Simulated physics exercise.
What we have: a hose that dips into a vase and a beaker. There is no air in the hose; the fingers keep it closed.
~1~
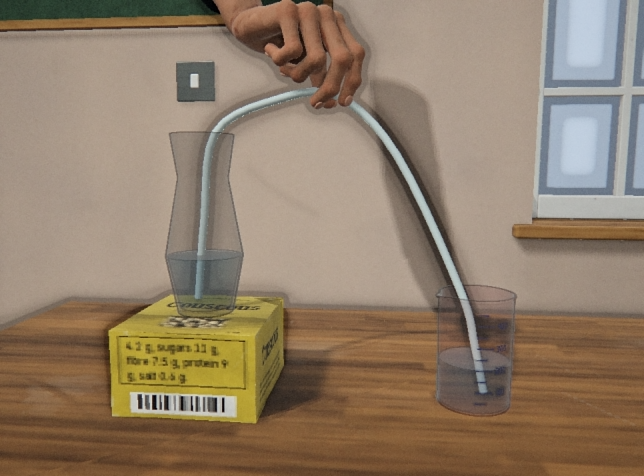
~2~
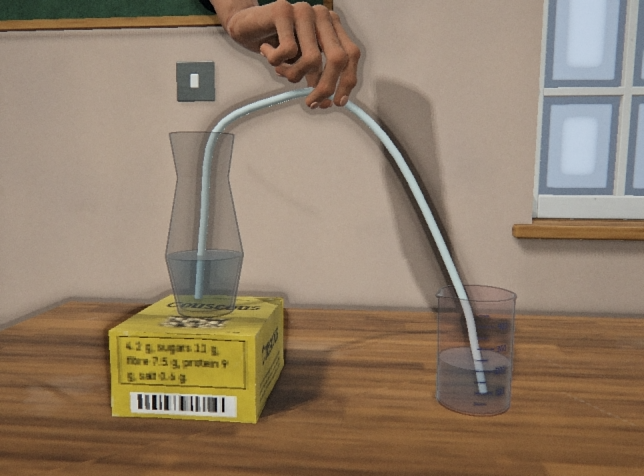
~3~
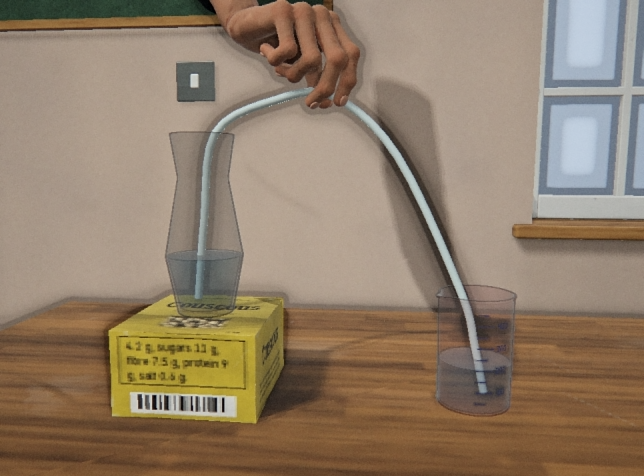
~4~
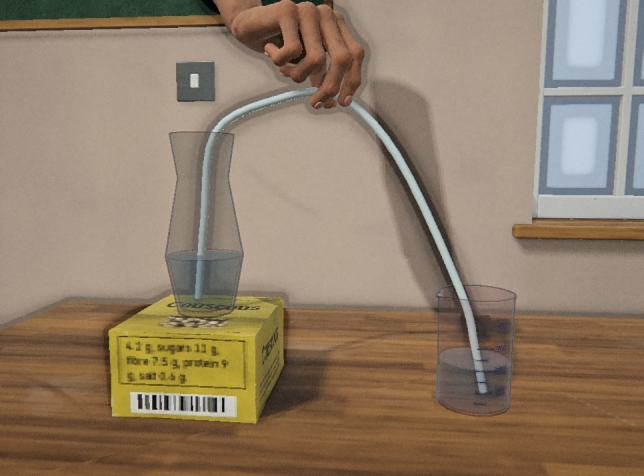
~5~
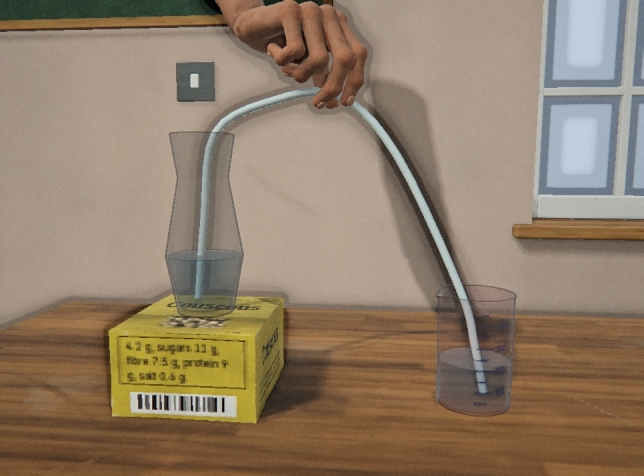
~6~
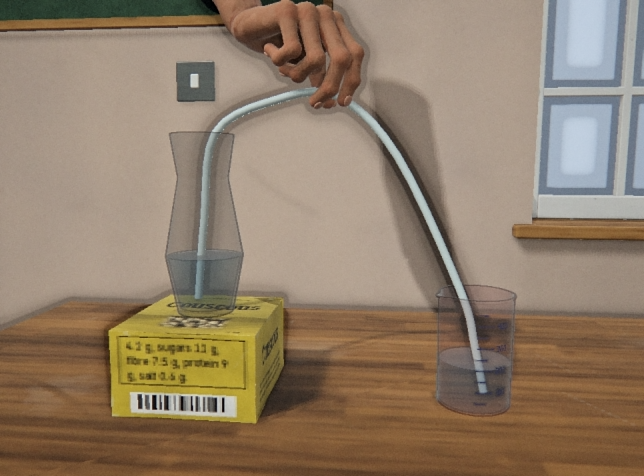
We see a hand pinching a pale hose that arches from a vase of water on a yellow packet at left to a lower beaker of water on a wooden surface at right, and nothing visibly moves.
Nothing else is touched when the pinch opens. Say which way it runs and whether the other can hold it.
Flow is rightwards, and the taker has room for it.
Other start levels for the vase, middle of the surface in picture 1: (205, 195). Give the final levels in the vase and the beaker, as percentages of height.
Roughly 10 per cent, then 100 per cent.
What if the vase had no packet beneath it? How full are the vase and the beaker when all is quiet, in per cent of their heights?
Near 25 and 45 in a hundred.
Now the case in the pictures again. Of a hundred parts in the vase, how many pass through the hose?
About 80 per cent.
A moment on, the vase is about a quarter full; the beaker is about half full.
Further on, the vase is nearly empty; the beaker is about two thirds full.
When it is over, the vase is nearly empty; the beaker is about three quarters full.
